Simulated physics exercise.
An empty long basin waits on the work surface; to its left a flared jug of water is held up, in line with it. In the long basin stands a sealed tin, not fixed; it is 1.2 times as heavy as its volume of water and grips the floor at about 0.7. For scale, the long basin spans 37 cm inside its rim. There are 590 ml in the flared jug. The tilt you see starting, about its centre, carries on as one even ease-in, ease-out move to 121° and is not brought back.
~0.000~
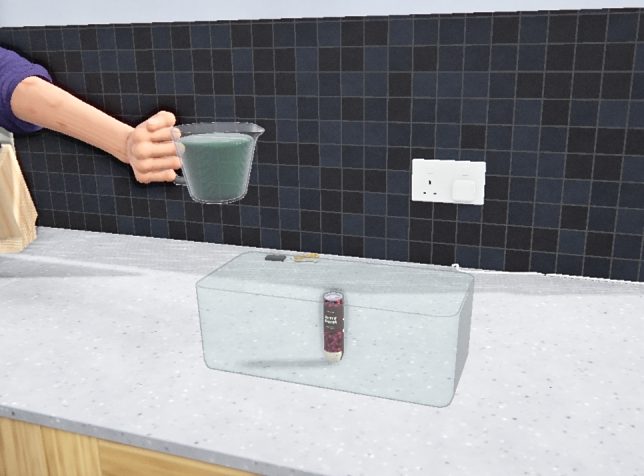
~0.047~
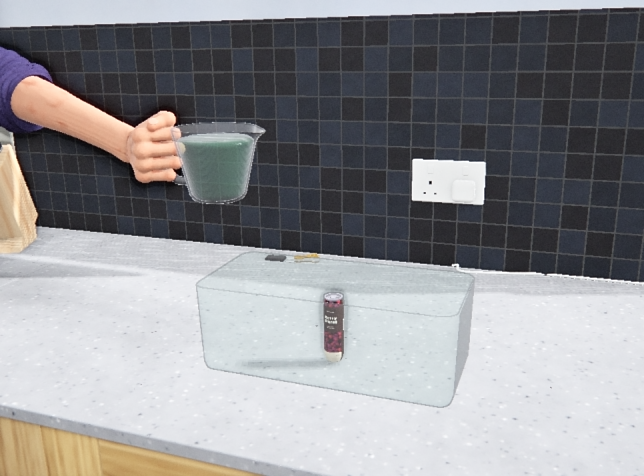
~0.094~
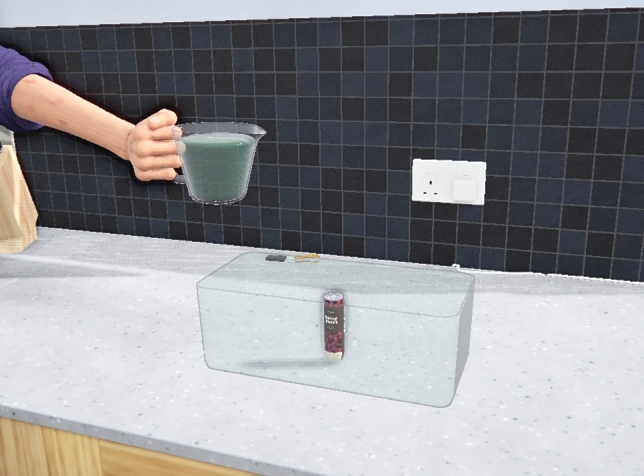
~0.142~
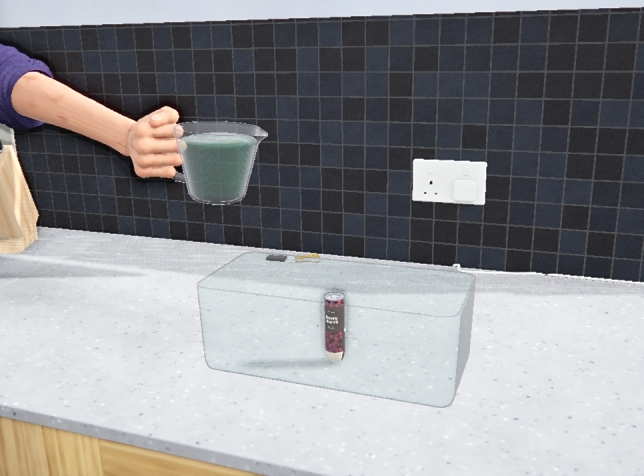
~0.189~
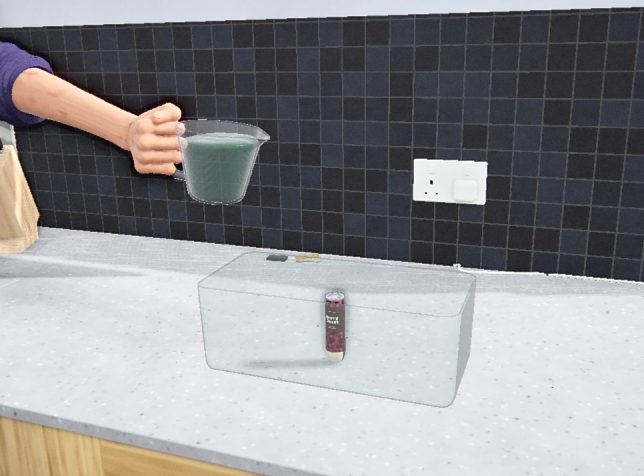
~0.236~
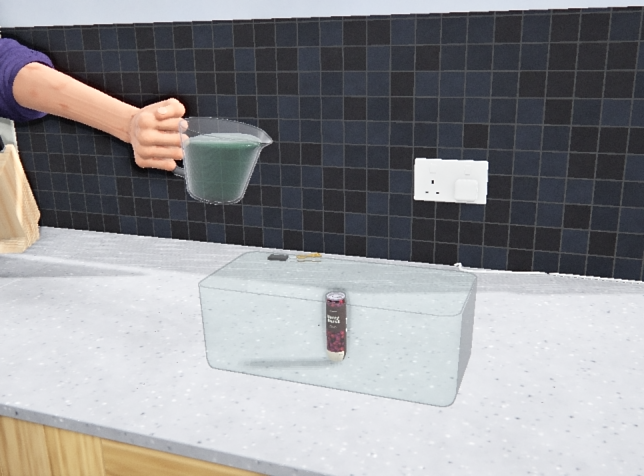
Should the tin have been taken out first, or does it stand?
It falls.
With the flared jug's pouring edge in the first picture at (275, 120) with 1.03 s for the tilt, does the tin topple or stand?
Then it goes over.
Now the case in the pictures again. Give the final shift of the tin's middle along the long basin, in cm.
Some 8.5 cm.
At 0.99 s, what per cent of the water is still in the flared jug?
Some 3 per cent.
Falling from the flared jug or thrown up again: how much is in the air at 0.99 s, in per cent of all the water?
Near 8 in a hundred.
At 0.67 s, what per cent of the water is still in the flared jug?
About 58 per cent.
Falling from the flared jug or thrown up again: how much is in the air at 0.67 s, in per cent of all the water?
Some 28 per cent.
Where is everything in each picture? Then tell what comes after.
It leans 0°; its right rim is at (263, 131); the water meets the walls at (184, 137) and (253, 140); the long basin's rim runs from (221, 268) to (467, 296); the tin's top is at (333, 299), in the first picture.
It leans 0°; its right rim is at (264, 131); the water meets the walls at (184, 137) and (253, 140), in the second picture.
It leans 2°; its right rim is at (265, 133); the water meets the walls at (185, 136) and (254, 141), in the third picture.
It leans 4°; its right rim is at (267, 135); the water meets the walls at (187, 136) and (256, 141), in the fourth picture.
It leans 7°; its right rim is at (269, 138); the water meets the walls at (188, 137) and (258, 142), in the fifth picture.
It leans 11°; its right rim is at (271, 142); the water meets the walls at (191, 138) and (262, 143), in the sixth picture.
By 0.67 s the tilt is 73° and 58 per cent is still to pour; the tin stands where it began.
By 0.99 s the tilt is 113° and 3 per cent is still to pour; the tin leans 10°.
By 1.33 s the tilt is 121° and 0 per cent is still to pour; the tin lies on its side.
By 1.69 s the tilt is 121° and 0 per cent is still to pour; the tin lies on its side.
At rest the tin lies on its side.
